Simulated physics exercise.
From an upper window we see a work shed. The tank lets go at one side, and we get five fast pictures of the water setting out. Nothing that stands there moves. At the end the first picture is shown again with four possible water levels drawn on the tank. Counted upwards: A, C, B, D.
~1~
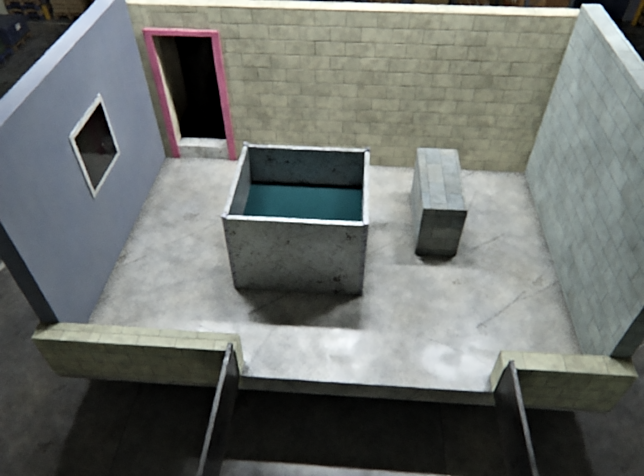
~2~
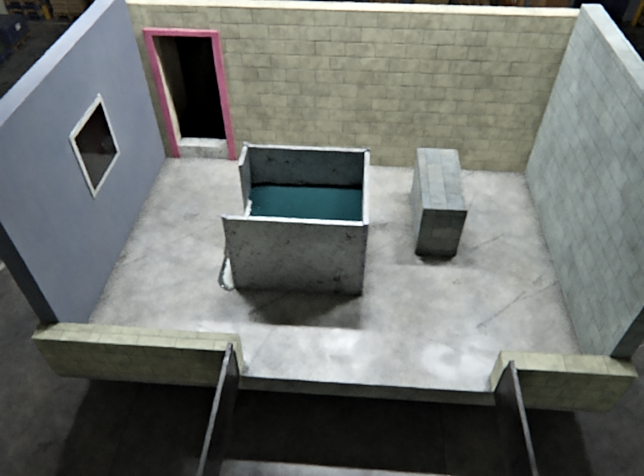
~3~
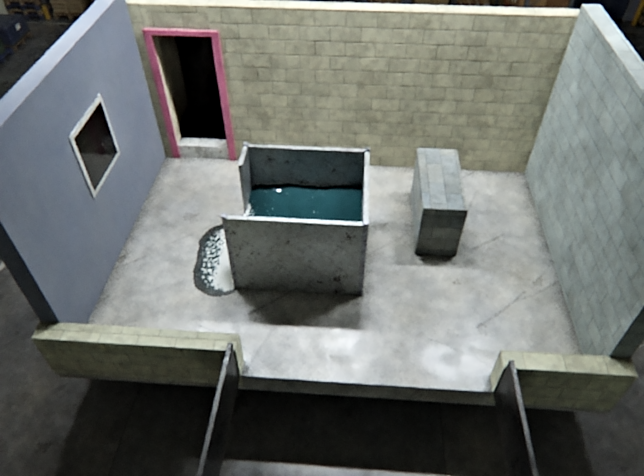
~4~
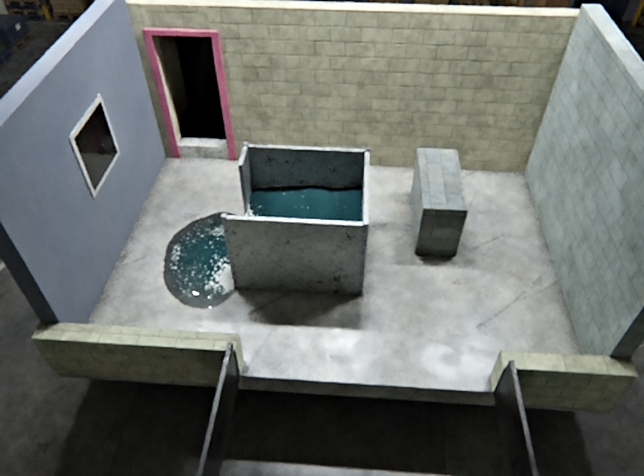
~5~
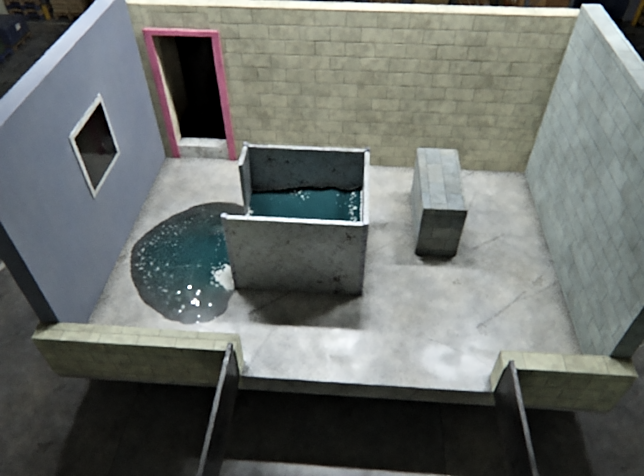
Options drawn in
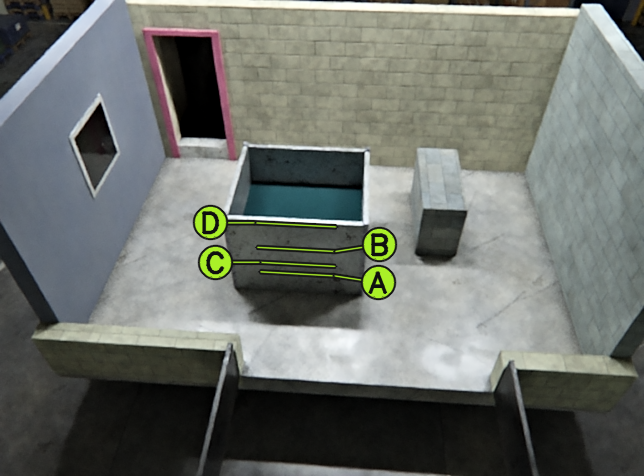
The footage shows a walled work shed from above, where the left side of a grey tank opens and teal water pours out, forming a puddle that widens across the pale floor toward the blue-grey wall on the left.
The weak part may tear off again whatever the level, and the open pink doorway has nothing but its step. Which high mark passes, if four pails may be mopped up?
The limit is B.
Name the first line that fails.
D.
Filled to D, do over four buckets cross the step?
Yes.
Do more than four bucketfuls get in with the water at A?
No.
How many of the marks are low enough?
Three of the four.
On the marked copy, A at (297, 273); B at (296, 249); C at (296, 264); D at (294, 224); from the bottom up A, C, B, D.
If A is chosen, nothing gets over.
If B is chosen, a bucket or two gets in.
If C is chosen, nothing gets over.
If D is chosen, about 12 bucketfuls get in.
